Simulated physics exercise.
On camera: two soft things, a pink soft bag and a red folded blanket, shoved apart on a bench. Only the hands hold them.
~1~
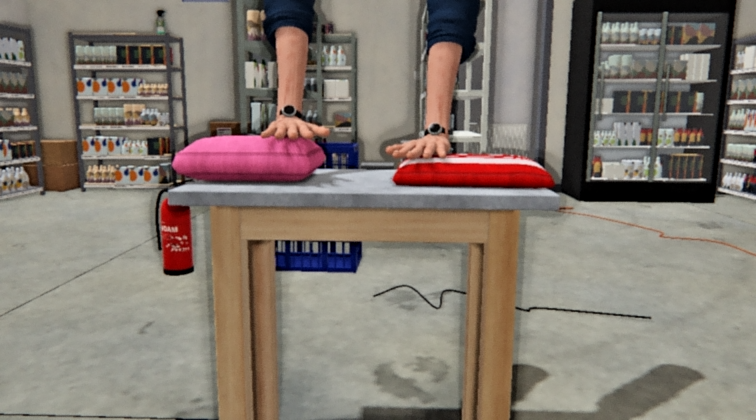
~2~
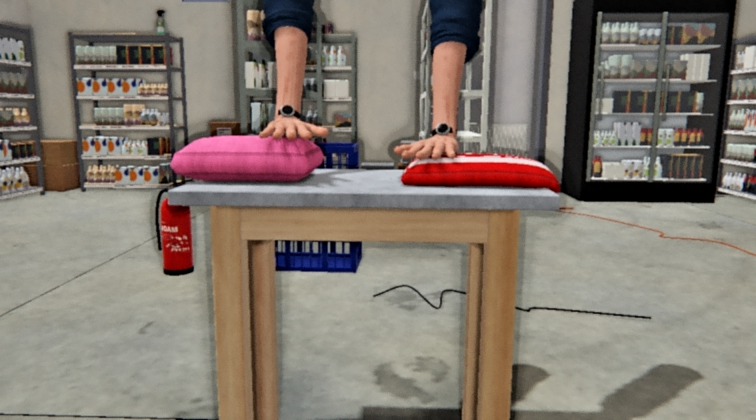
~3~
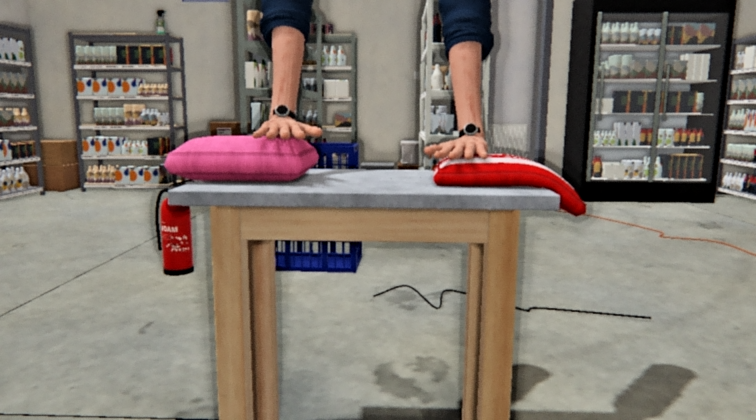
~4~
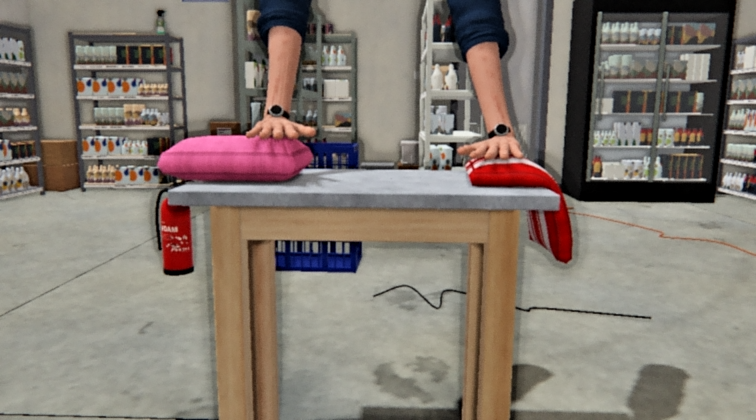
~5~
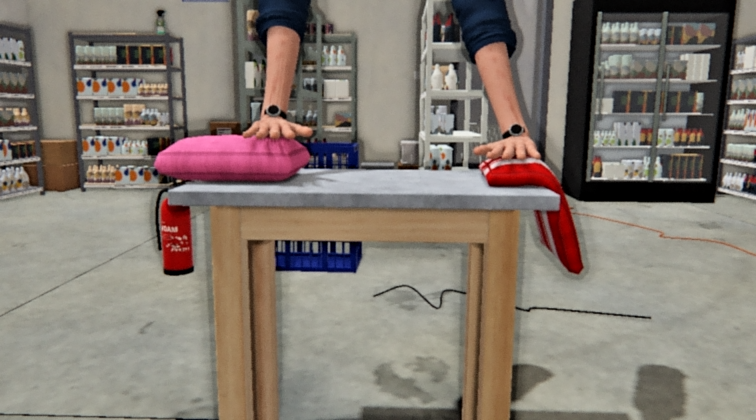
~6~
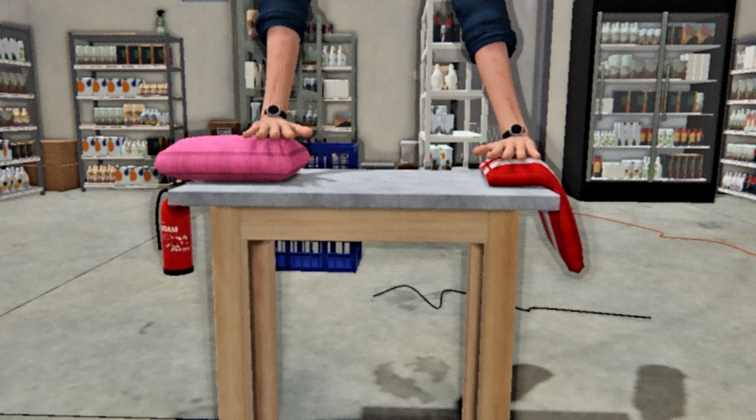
The video shows two hands pressing on a pink cushion-like item and a red one on a bench, pushing them apart; the pink shifts slightly left, while the red slides right and folds down over the bench's edge.
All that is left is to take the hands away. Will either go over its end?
The pink soft bag stays up there. The red folded blanket tips over and falls.
Then, 0.34 s after the last picture, soft bag lying still; folded blanket falling near (540, 244).
Then, 0.60 s after the last picture, soft bag lying still; folded blanket on the floor.
At rest, soft bag lying still; folded blanket on the floor. The pink soft bag remains on top and the red folded blanket goes down.
